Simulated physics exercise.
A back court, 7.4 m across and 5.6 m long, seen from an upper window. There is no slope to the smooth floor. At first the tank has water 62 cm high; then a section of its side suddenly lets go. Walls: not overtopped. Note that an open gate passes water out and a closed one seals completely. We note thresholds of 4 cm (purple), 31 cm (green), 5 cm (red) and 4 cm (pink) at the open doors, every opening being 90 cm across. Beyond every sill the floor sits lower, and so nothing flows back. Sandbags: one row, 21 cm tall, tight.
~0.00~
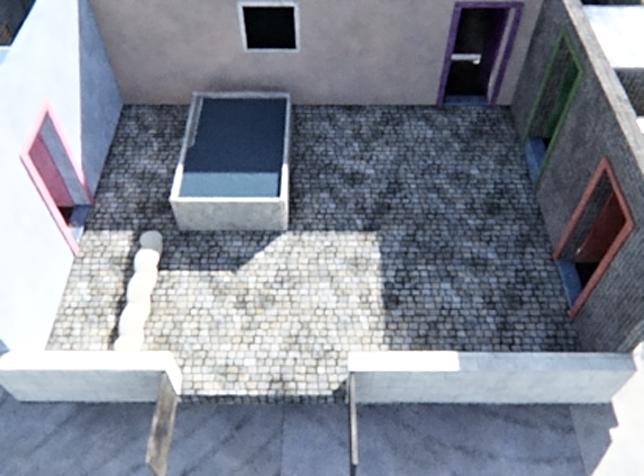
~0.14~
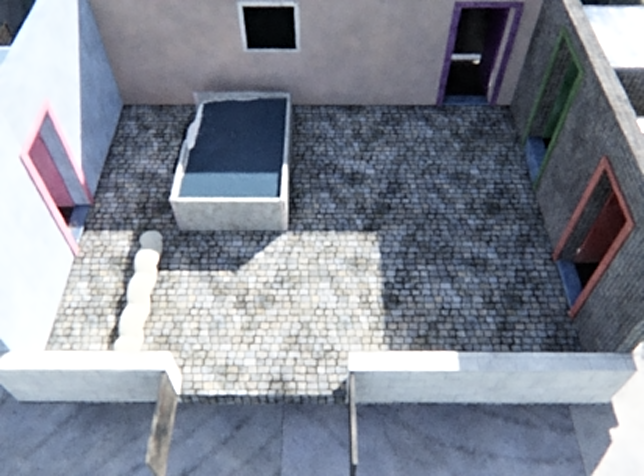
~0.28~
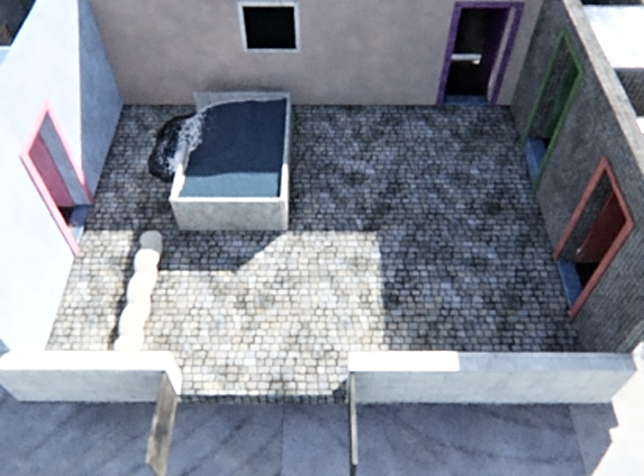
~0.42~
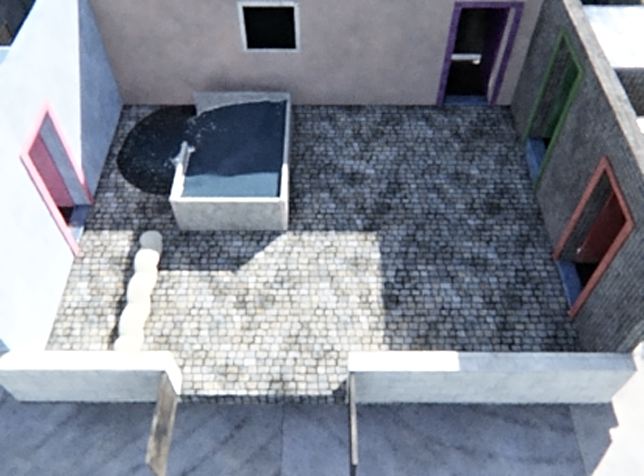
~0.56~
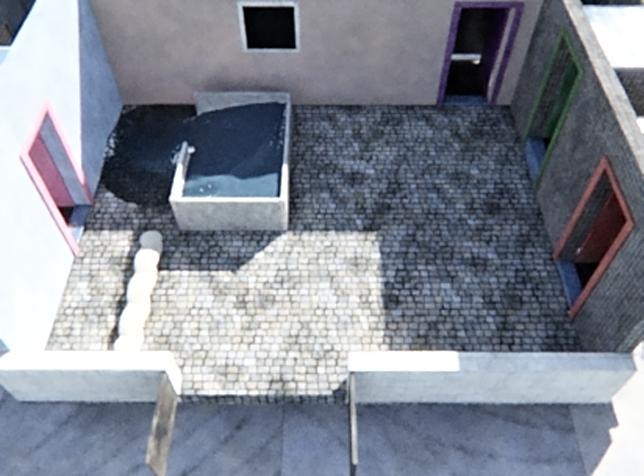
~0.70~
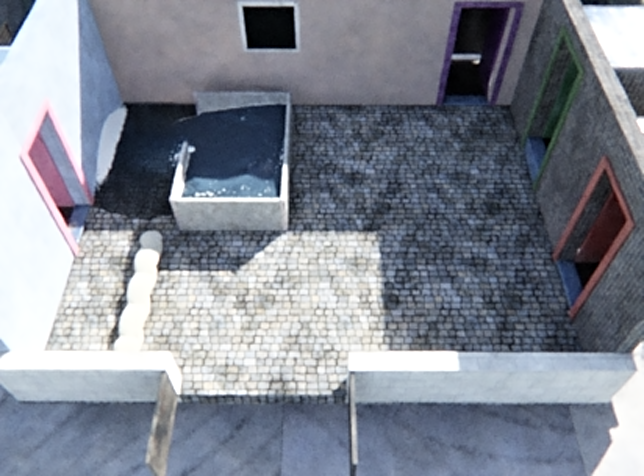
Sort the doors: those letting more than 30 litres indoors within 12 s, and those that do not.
The purple door is among those that do not; the green door is among those that do not; the red door is among those that do not; the pink door is among those letting more in.
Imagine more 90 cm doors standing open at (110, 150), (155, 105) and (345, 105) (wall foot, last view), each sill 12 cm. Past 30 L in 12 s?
The first one exceeds it, the second one exceeds it, and the third one doesn't reach it.
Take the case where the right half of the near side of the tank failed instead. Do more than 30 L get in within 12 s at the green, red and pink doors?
At green the amount is beneath the mark, at red it is beneath the mark, and at pink it is beneath the mark.
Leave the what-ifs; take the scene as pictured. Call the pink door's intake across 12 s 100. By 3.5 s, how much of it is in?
Share by then: ~ 10 %.
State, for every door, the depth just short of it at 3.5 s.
Door by door in cm, purple shows 0, green shows 0, red shows 0, pink shows 10.
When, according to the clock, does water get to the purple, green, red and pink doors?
Purple = 3.6 s, green = 4.5 s, red = 6.5 s, pink = 1.0 s.
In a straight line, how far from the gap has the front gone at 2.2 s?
4.6 m.
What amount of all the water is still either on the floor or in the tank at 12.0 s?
Around 86 percent of the water.
After 1.4 s water covers 10 % of the floor and is deepest (54 cm) near (122, 111); purple door not reached, green door not reached, red door not reached, pink door 9 cm at the sill, 1 L in.
After 2.2 s water covers 20 % of the floor and is deepest (40 cm) near (122, 111); purple door not reached, green door not reached, red door not reached, pink door 9 cm at the sill, 9 L in.
After 3.5 s water covers 35 % of the floor and is deepest (37 cm) near (37, 376); purple door not reached, green door not reached, red door not reached, pink door 10 cm at the sill, 27 L in.
After 7.0 s water covers 80 % of the floor and is deepest (20 cm) near (50, 376); purple door 4 cm at the sill, 2 L in, green door 7 cm at the sill, 0 L in, red door 2 cm at the sill, 0 L in, pink door 16 cm at the sill, 89 L in.
After 12.0 s water covers 90 % of the floor and is deepest (11 cm) near (114, 137); purple door 4 cm at the sill, 12 L in, green door 5 cm at the sill, 0 L in, red door 6 cm at the sill, 10 L in, pink door 10 cm at the sill, 257 L in.
